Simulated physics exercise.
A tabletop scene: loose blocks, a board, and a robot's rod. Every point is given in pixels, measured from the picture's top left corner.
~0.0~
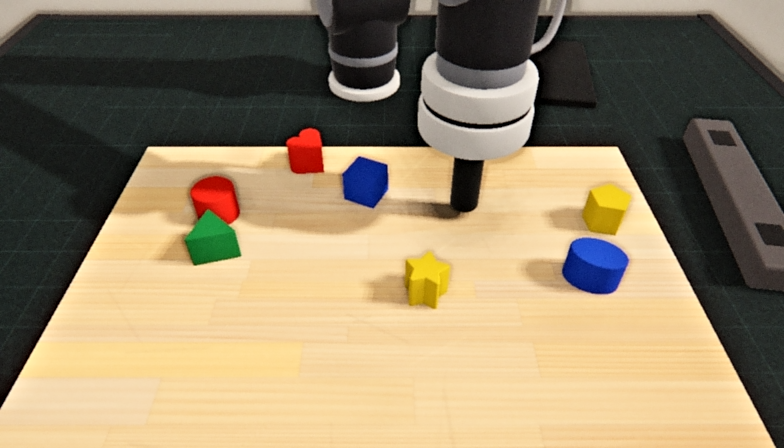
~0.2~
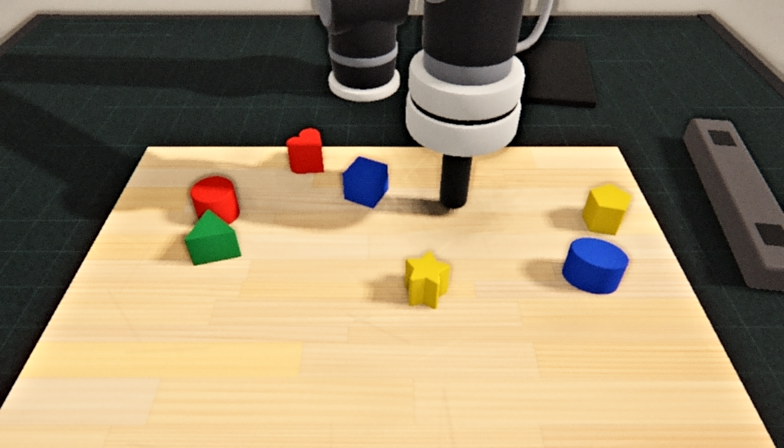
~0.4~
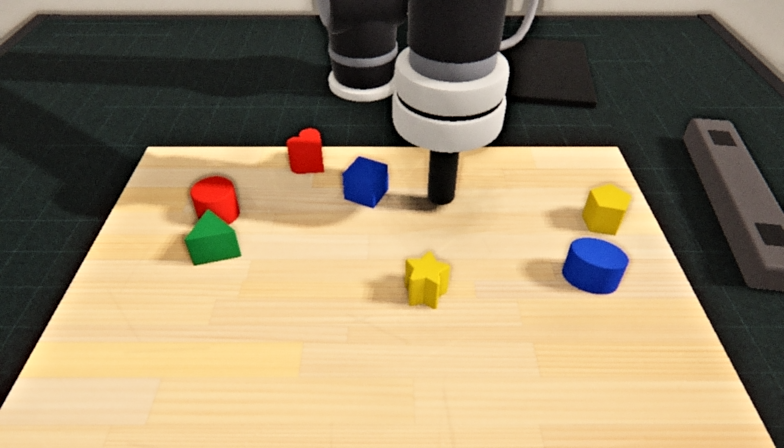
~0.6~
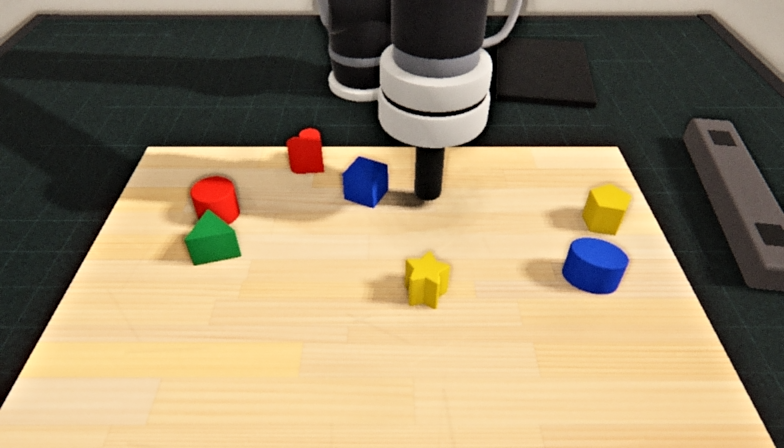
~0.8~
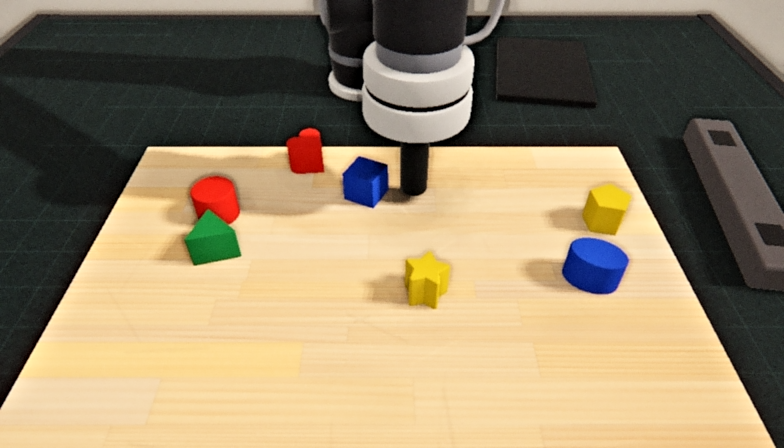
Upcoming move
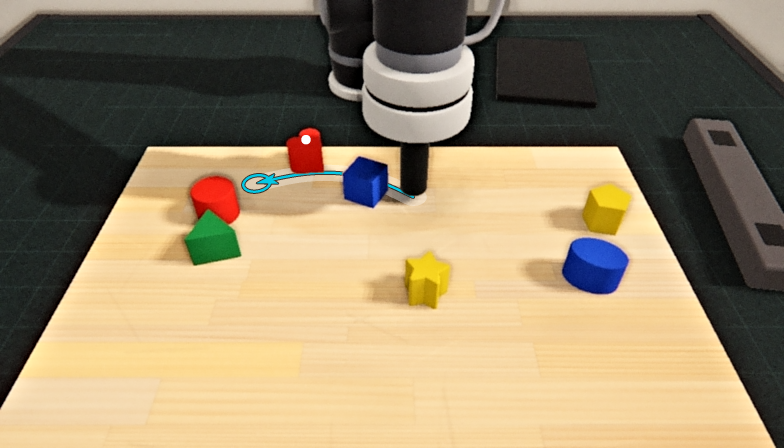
On a wooden tabletop, a robot's rod moves slightly left while the blocks stay still.
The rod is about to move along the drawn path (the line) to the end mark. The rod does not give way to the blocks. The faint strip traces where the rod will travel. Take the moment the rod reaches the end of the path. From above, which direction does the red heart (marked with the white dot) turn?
Direction: Clockwise.
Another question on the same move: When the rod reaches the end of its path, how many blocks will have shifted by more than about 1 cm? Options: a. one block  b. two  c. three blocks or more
The one that fits is b, two.
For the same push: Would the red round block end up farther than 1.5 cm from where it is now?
Short answer: No.
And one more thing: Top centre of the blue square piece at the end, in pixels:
It is at (335, 167).
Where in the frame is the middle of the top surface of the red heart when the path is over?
I expect it at (282, 135).
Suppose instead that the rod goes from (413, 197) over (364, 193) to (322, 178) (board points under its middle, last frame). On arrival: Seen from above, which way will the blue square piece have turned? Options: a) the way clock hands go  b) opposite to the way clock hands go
I choose b.
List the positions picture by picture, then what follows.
The first picture shows rod's lower end (464, 205); red round block (212, 188); red heart (306, 140); blue square piece (365, 168).
The second picture shows rod (453, 201); blocks still.
The third picture shows rod (441, 198); blocks still.
The fourth picture shows rod (428, 193); blocks still.
The fifth picture shows rod (413, 189); red round block (212, 188); red heart (306, 140); blue square piece (365, 168).
Drawn move, from (413, 197) via (366, 178) and (312, 173), ending at (257, 183); the dot is on the red heart.
What follows on the original path. One third of the way, rod (364, 170); blue square piece (343, 166), turned 75° anticlockwise.
Two thirds of the way, rod (311, 165); red heart (291, 135), turned 35° clockwise; blue square piece (335, 167), turned 105° anticlockwise.
At the end, rod (255, 176); red round block still; red heart (282, 135), turned 80° clockwise; blue square piece (335, 167), turned 105° anticlockwise.
